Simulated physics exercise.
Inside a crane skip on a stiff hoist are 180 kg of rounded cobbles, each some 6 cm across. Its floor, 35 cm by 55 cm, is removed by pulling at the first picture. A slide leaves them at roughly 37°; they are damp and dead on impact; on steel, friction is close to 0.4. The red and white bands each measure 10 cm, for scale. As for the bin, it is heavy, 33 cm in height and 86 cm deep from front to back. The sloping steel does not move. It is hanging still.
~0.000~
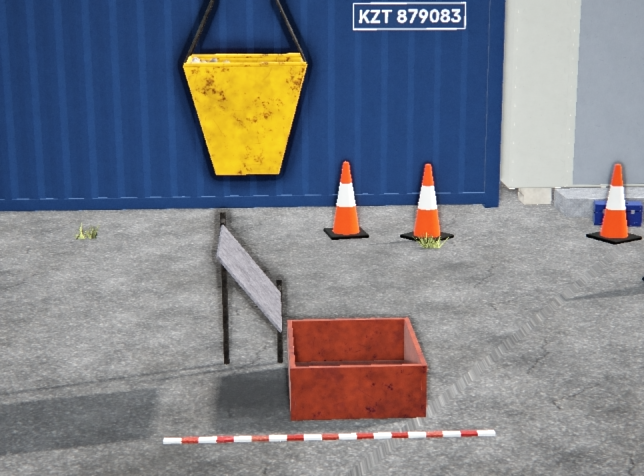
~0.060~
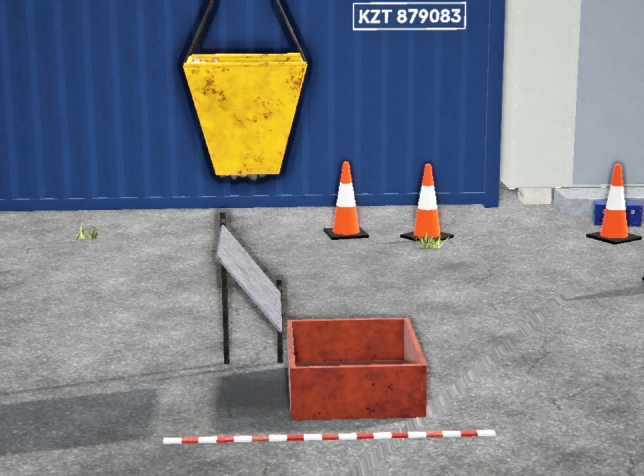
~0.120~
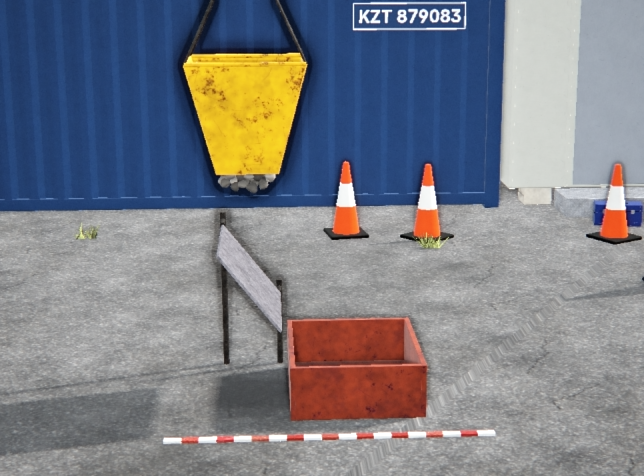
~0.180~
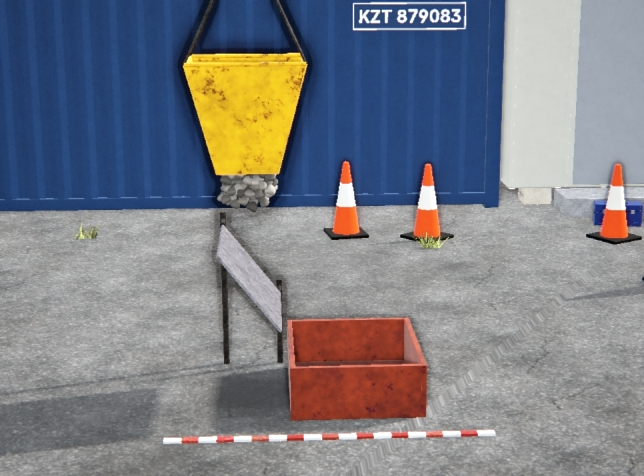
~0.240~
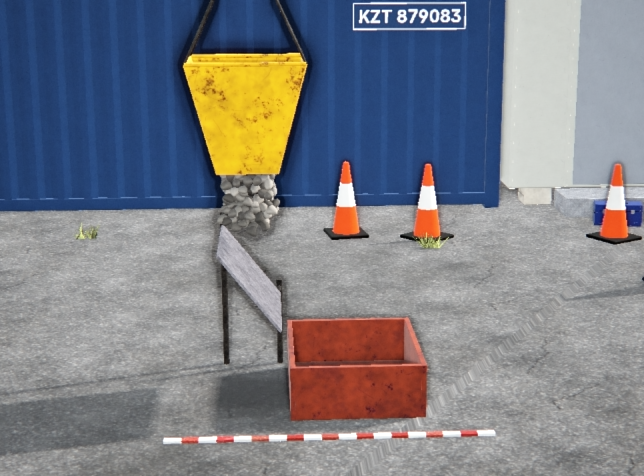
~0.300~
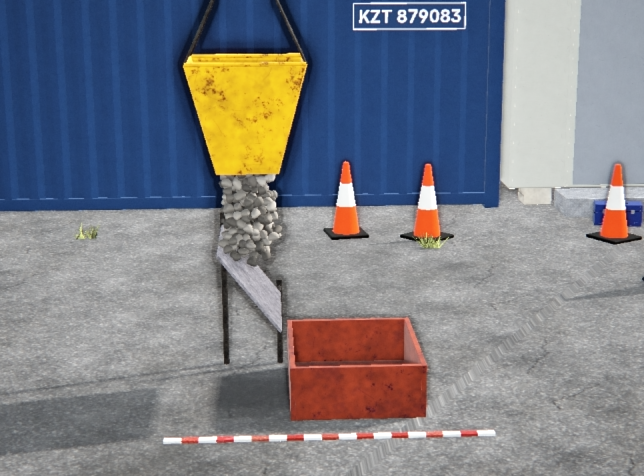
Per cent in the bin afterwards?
90 per cent.
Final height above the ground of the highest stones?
Max stone height at rest approx 28 cm.
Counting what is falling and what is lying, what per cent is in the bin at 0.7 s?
By then I'd say close to 50 per cent.
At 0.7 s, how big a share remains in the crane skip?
Held: Near 0 %.
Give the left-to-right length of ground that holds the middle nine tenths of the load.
Spread, left to right, approx 70 cm.
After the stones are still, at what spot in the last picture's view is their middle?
I'd say close to pixel (353, 371).
After 0.7 s, 0 % in the crane skip, 30 % on the steel, 18 % falling or lying left of the bin, 49 % falling or lying in the bin, 3 % falling or lying beside or right of the bin; the stones farthest right are at (392, 376).
After 1.1 s, 0 % in the crane skip, 1 % falling or lying left of the bin, 89 % falling or lying in the bin, 10 % falling or lying beside or right of the bin; the stones farthest right are at (402, 351).
After 1.7 s, 0 % in the crane skip, 1 % falling or lying left of the bin, 90 % falling or lying in the bin, 10 % falling or lying beside or right of the bin; the stones farthest right are at (468, 357).
After 2.6 s, 0 % in the crane skip, 1 % falling or lying left of the bin, 90 % falling or lying in the bin, 10 % falling or lying beside or right of the bin; the stones farthest right are at (482, 359).
After 4.5 s, 0 % in the crane skip, 1 % left of the bin, 90 % in the bin, 10 % beside or right of the bin; the stones farthest right are at (482, 359).
